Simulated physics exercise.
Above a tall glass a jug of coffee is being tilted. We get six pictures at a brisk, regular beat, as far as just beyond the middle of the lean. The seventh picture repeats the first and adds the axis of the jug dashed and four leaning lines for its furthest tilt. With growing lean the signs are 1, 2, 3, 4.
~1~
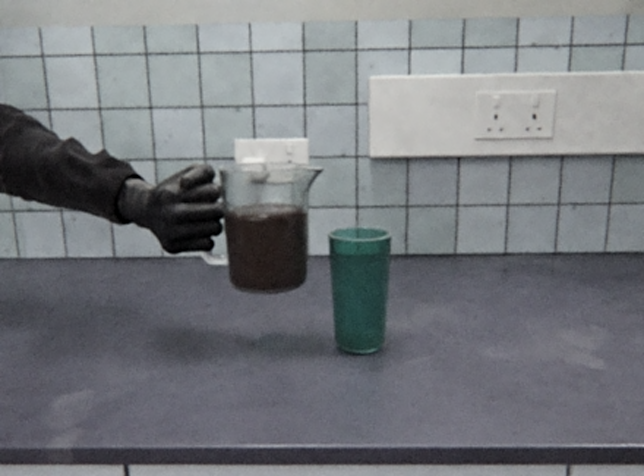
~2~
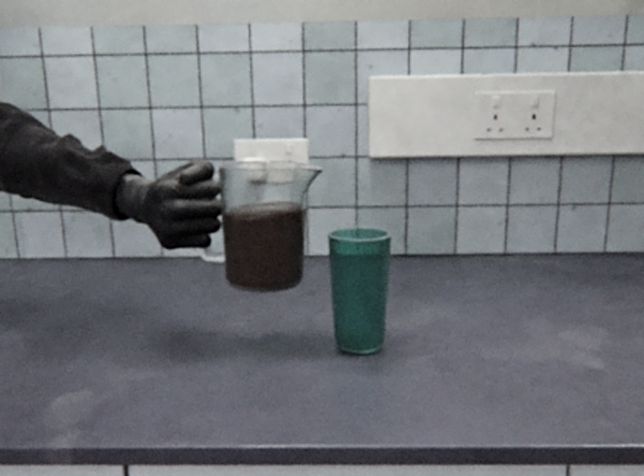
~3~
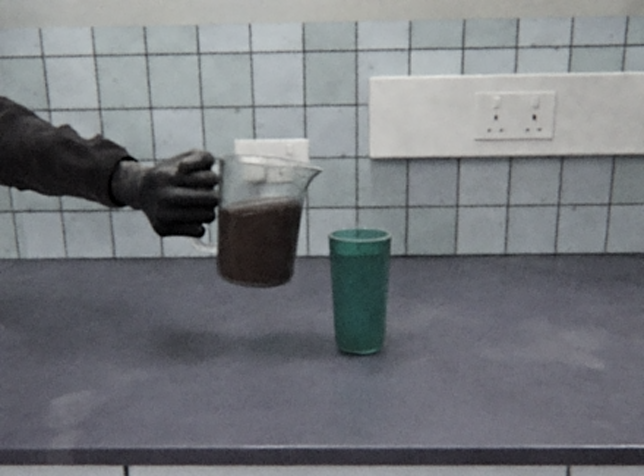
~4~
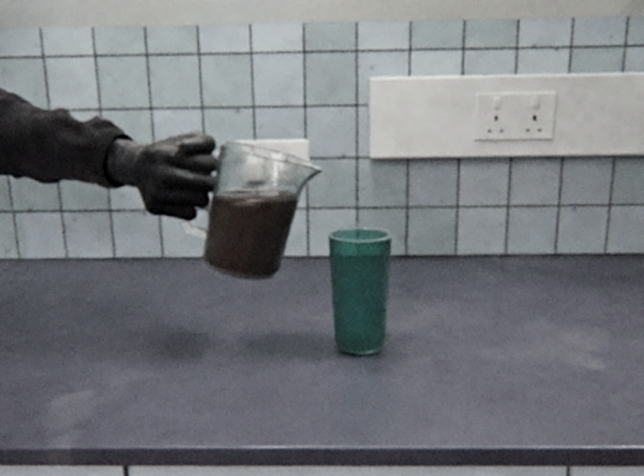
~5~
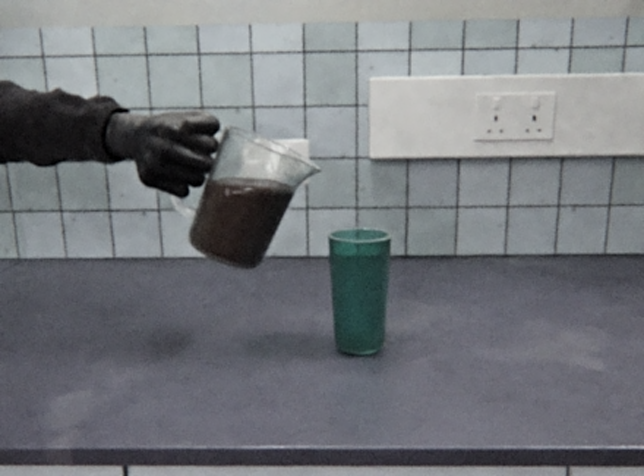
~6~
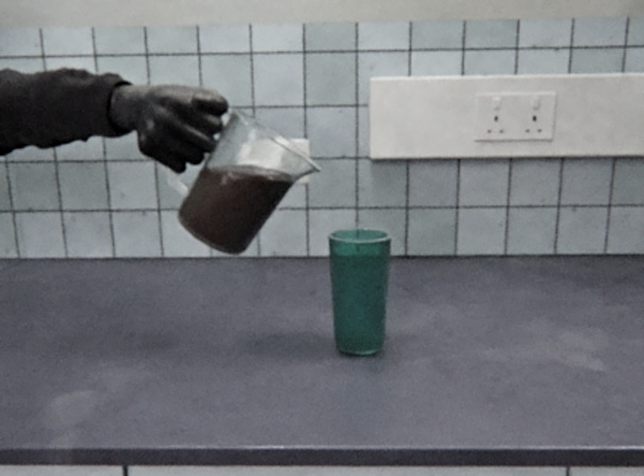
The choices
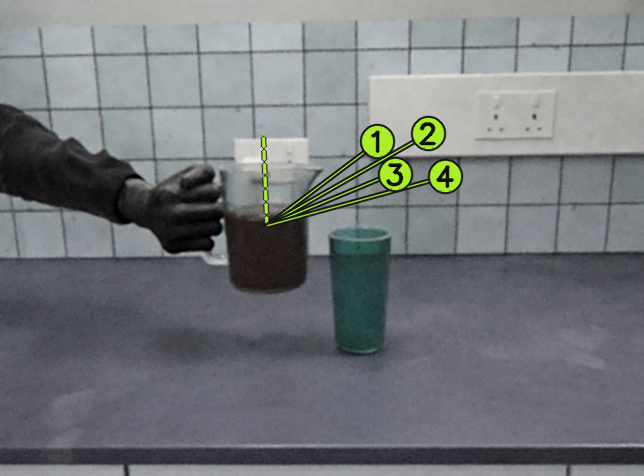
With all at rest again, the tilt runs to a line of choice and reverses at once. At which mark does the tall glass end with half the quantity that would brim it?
3.
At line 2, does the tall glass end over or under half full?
Under.
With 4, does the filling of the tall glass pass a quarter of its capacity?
Yes, it does.
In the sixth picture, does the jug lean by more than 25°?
Yes.
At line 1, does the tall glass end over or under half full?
Under.
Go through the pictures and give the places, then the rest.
The first frame shows upright, lip at (322, 169); rim of the tall glass round (360, 233); nothing has left yet.
The second frame shows upright, lip at (321, 169); nothing has left yet.
The third frame shows tipped about 7°, lip at (322, 169); nothing has left yet.
The fourth frame shows tipped about 15°, lip at (321, 170); nothing has left yet.
The fifth frame shows tipped about 24°, lip at (321, 170); nothing has left yet.
The sixth frame shows tipped about 34°, lip at (320, 169); nothing has left yet.
On the marked copy, 1 at (364, 152); 2 at (414, 141); 3 at (379, 179); 4 at (429, 181).
Choosing 1, the tall glass ends with about 15 % of what it can hold.
Choosing 2, the tall glass ends with about 30 % of what it can hold.
Choosing 3, the tall glass ends with about 50 % of what it can hold.
Choosing 4, the tall glass ends with about 70 % of what it can hold.
